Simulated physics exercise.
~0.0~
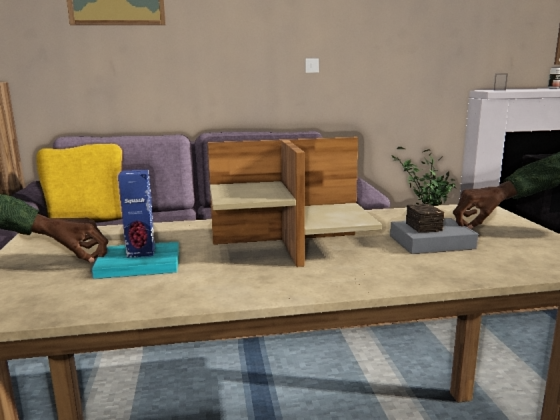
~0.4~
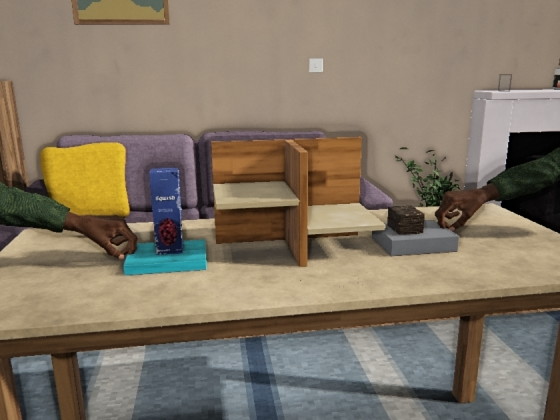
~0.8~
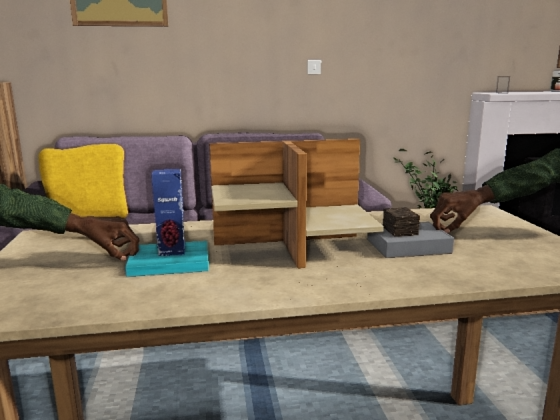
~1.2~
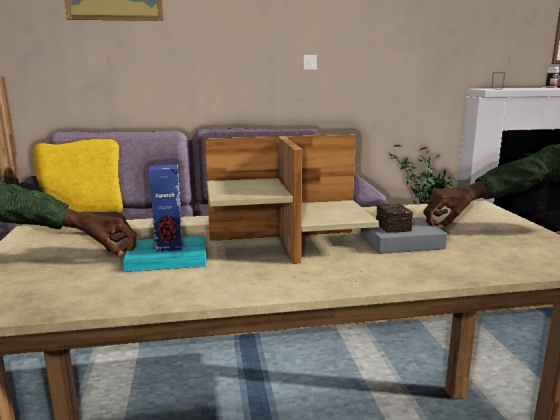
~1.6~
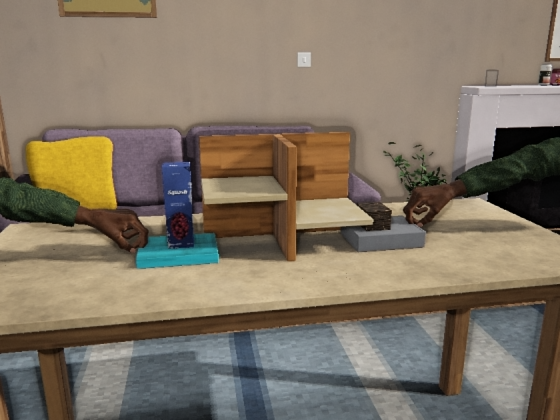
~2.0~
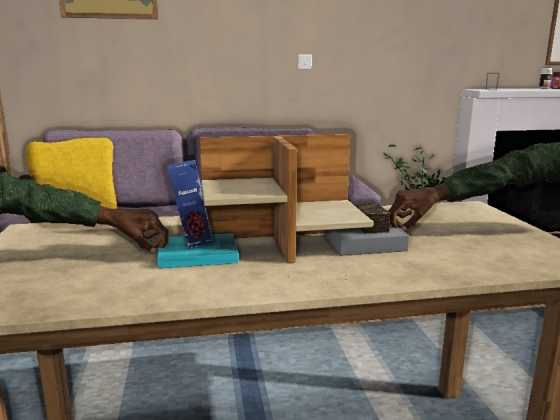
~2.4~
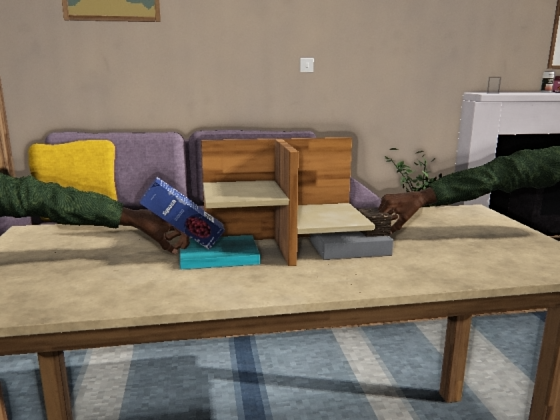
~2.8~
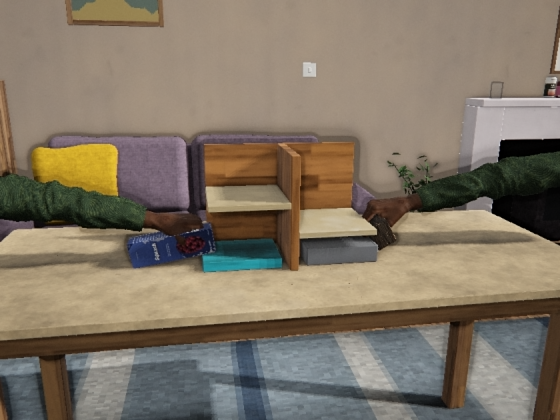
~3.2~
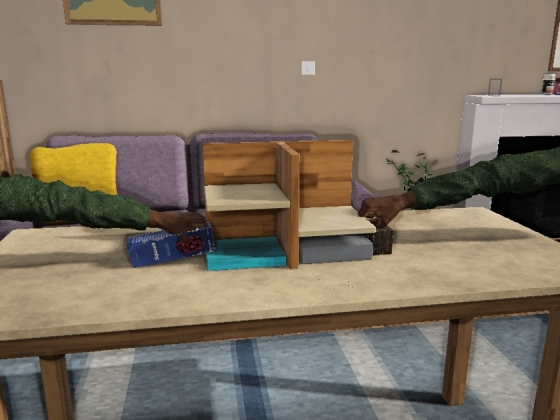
Two hands pushed a turquoise board and a grey tray inward beneath a wooden shelf, but the blue carton and dark block riding on them struck its sides and were scraped off, leaving the carton lying on its side and the block tipped over.
